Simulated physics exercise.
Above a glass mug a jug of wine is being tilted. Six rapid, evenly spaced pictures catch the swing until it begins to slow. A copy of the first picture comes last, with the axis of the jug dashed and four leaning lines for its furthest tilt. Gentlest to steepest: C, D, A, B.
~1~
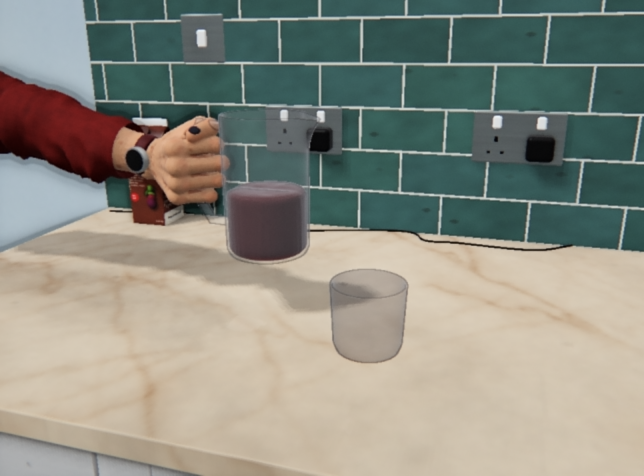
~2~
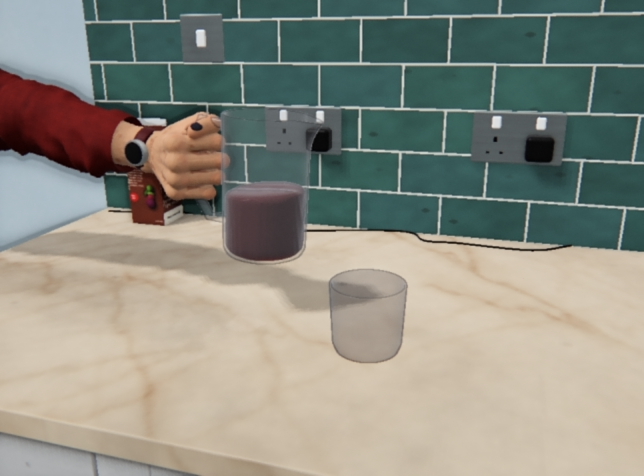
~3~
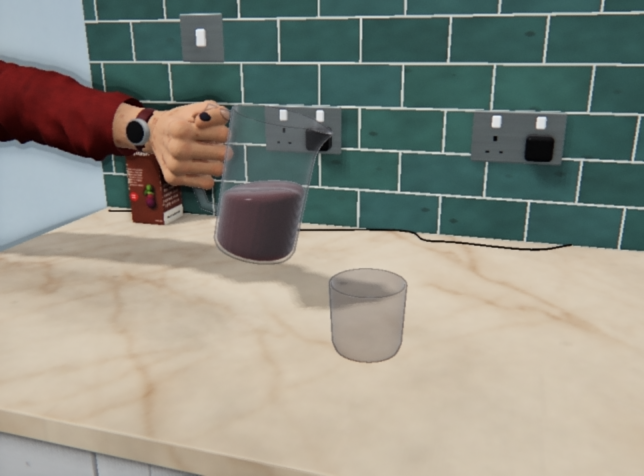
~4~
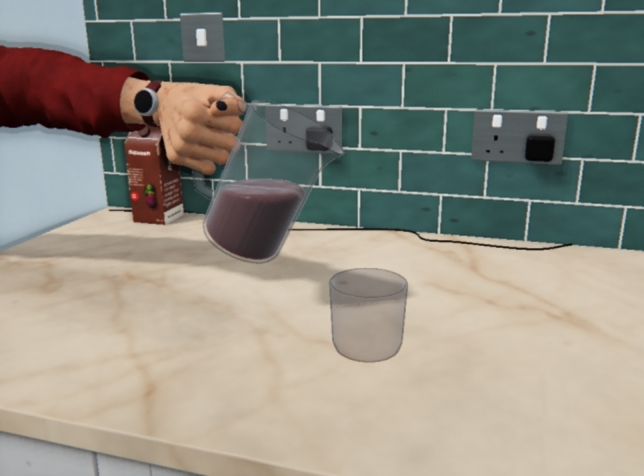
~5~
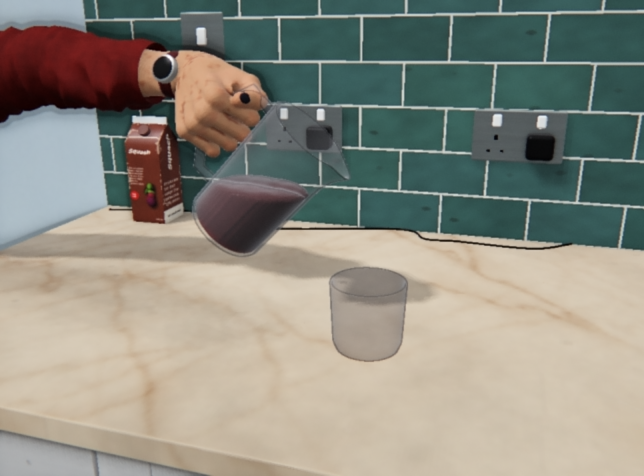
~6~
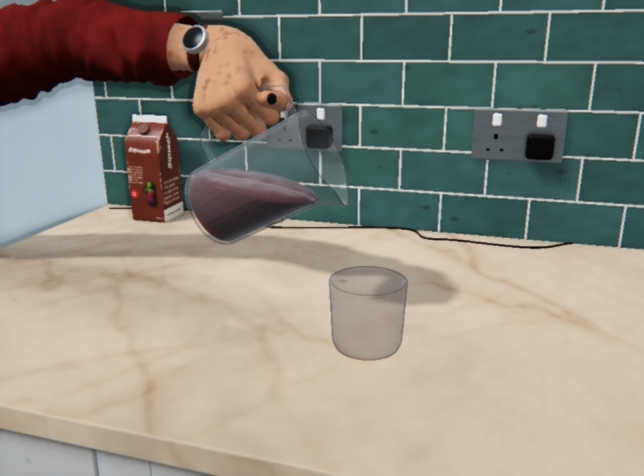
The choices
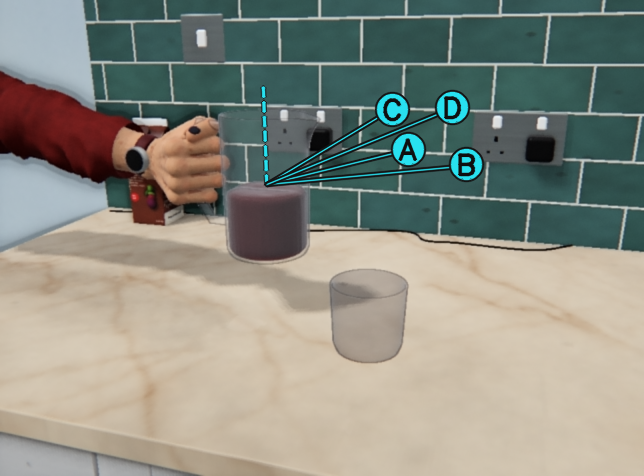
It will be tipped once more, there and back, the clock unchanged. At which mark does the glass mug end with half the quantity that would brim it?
Go for B.
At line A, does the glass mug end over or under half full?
Under half.
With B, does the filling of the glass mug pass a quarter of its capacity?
Yes, clearly.
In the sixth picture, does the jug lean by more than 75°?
No.
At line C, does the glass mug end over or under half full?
Under half.
In cyan, A at (392, 153); B at (449, 167); C at (377, 117); D at (437, 114).
For line A, the glass mug ends with about 30 % of what it can hold.
For line B, the glass mug ends with about 49 % of what it can hold; 5 % of the wine is spilt.
For line C, the glass mug ends with about 1 % of what it can hold.
For line D, the glass mug ends with about 11 % of what it can hold.
